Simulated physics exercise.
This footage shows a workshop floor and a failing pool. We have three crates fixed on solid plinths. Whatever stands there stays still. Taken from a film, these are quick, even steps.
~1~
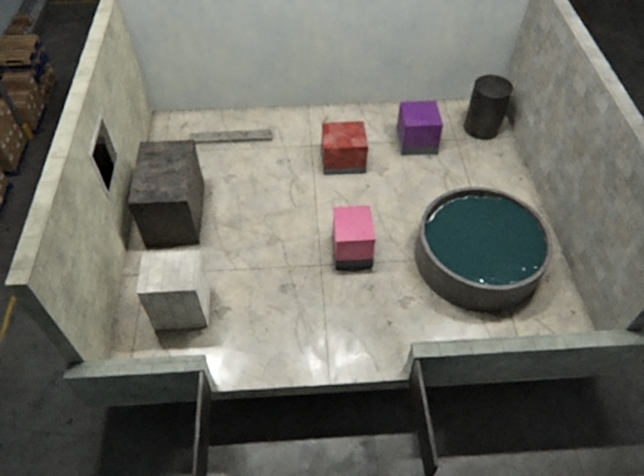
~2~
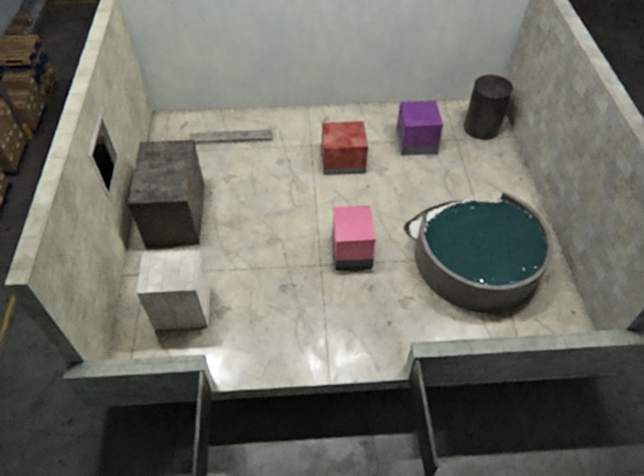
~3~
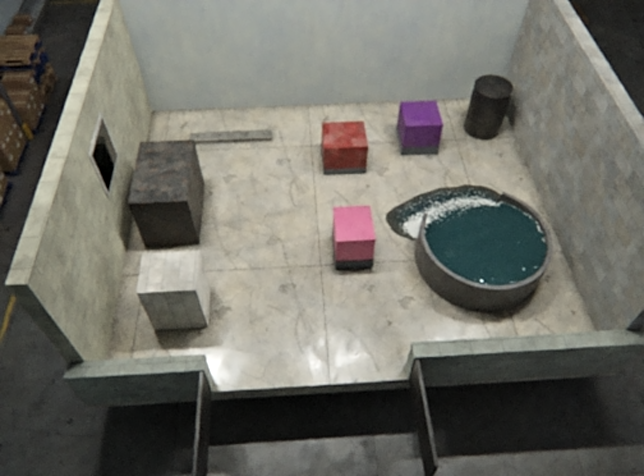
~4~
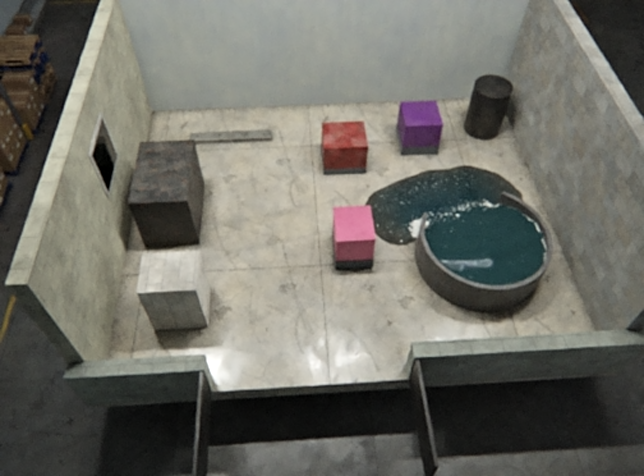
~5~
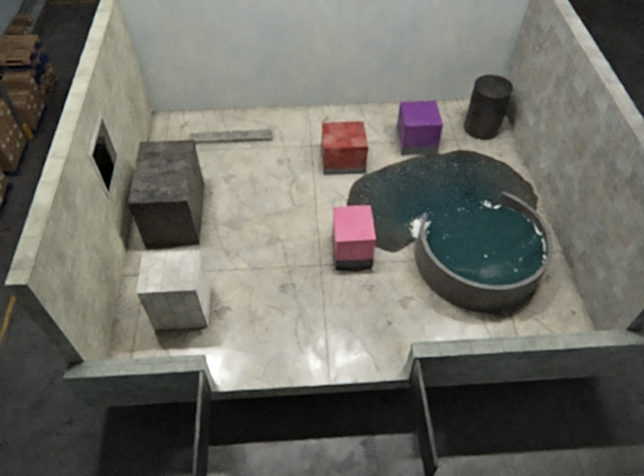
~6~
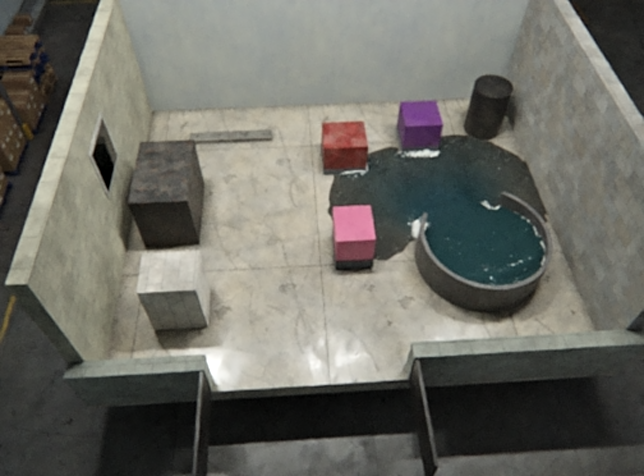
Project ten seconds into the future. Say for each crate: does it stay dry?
Red crate: No, it gets wet; purple crate: No, it gets wet; pink crate: Yes, it stays dry.
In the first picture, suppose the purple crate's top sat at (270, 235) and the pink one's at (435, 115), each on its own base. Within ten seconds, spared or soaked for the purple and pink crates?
Summary - purple: Untouched, pink: Flooded.
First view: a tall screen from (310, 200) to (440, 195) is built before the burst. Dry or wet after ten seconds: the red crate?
Red: Left dry.
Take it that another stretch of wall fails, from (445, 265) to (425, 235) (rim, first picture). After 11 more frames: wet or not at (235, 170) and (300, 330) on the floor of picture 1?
First spot left untouched, second spot inundated.
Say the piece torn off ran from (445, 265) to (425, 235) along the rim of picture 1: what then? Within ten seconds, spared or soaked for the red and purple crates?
Taking them in turn, the red crate is missed and the purple crate is missed.
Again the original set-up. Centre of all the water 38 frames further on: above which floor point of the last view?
The water's centre sits above (366, 173).
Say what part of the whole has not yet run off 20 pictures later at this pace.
About 100 per cent.
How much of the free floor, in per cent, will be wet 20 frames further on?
Some 50 per cent.
A moment on, water covers 25 % of the floor; the red crate water round its plinth, the purple crate water round its plinth, the pink crate water round its plinth.
Next, water covers 35 % of the floor; the red crate water round its plinth, the purple crate water round its plinth, the pink crate water round its plinth.
Then, water covers 50 % of the floor; the red crate water round its plinth, the purple crate water round its plinth, the pink crate water round its plinth.
Later, water covers 70 % of the floor; the red crate water round its plinth, the purple crate water round its plinth, the pink crate water round its plinth.
In the end, water covers 95 % of the floor; the red crate was topped, the purple crate was topped, the pink crate stayed above the water.
